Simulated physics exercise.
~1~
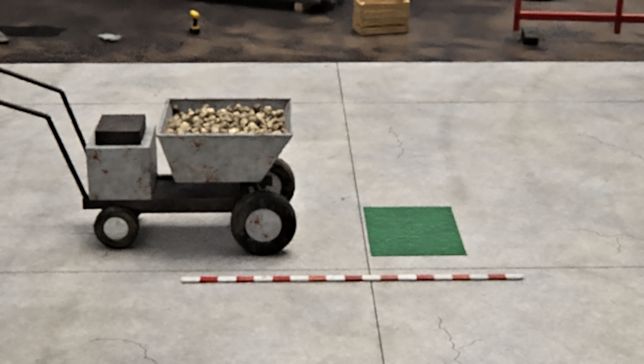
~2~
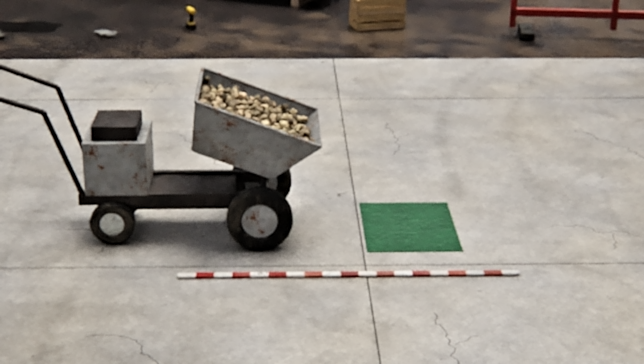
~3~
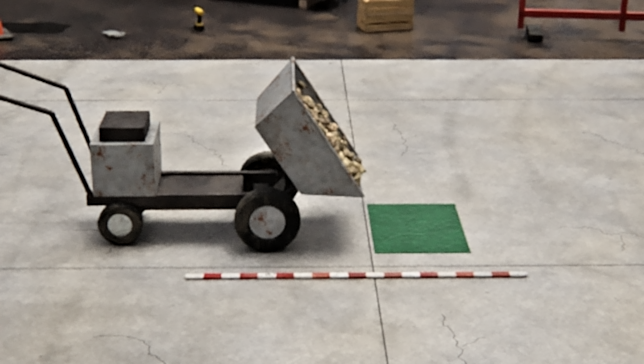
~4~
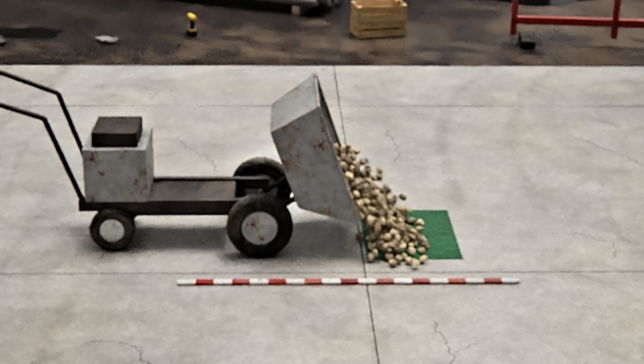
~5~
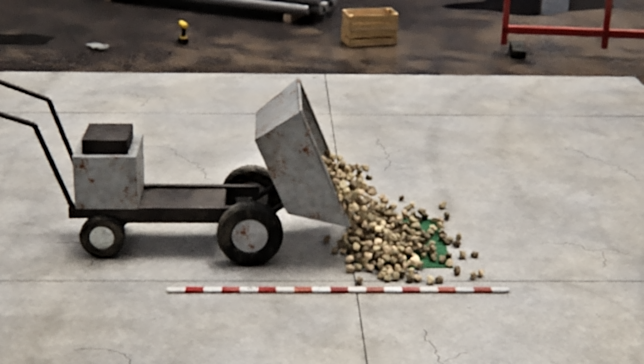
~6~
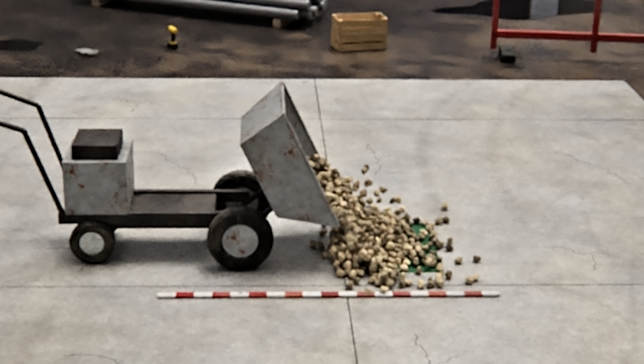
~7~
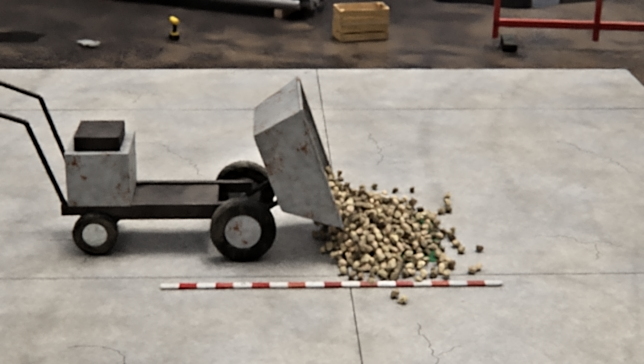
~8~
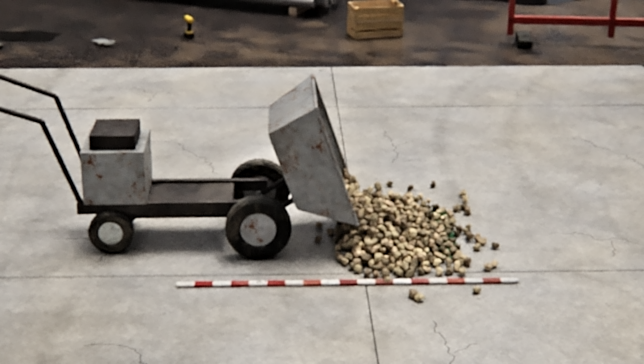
In this clip, a small grey motor barrow on a concrete floor tips its skip steeply to the right, and pale stones slide out onto a green sheet. The skip rocks slightly, more stones tumble down, and it stays tilted over a spread heap covering the sheet.
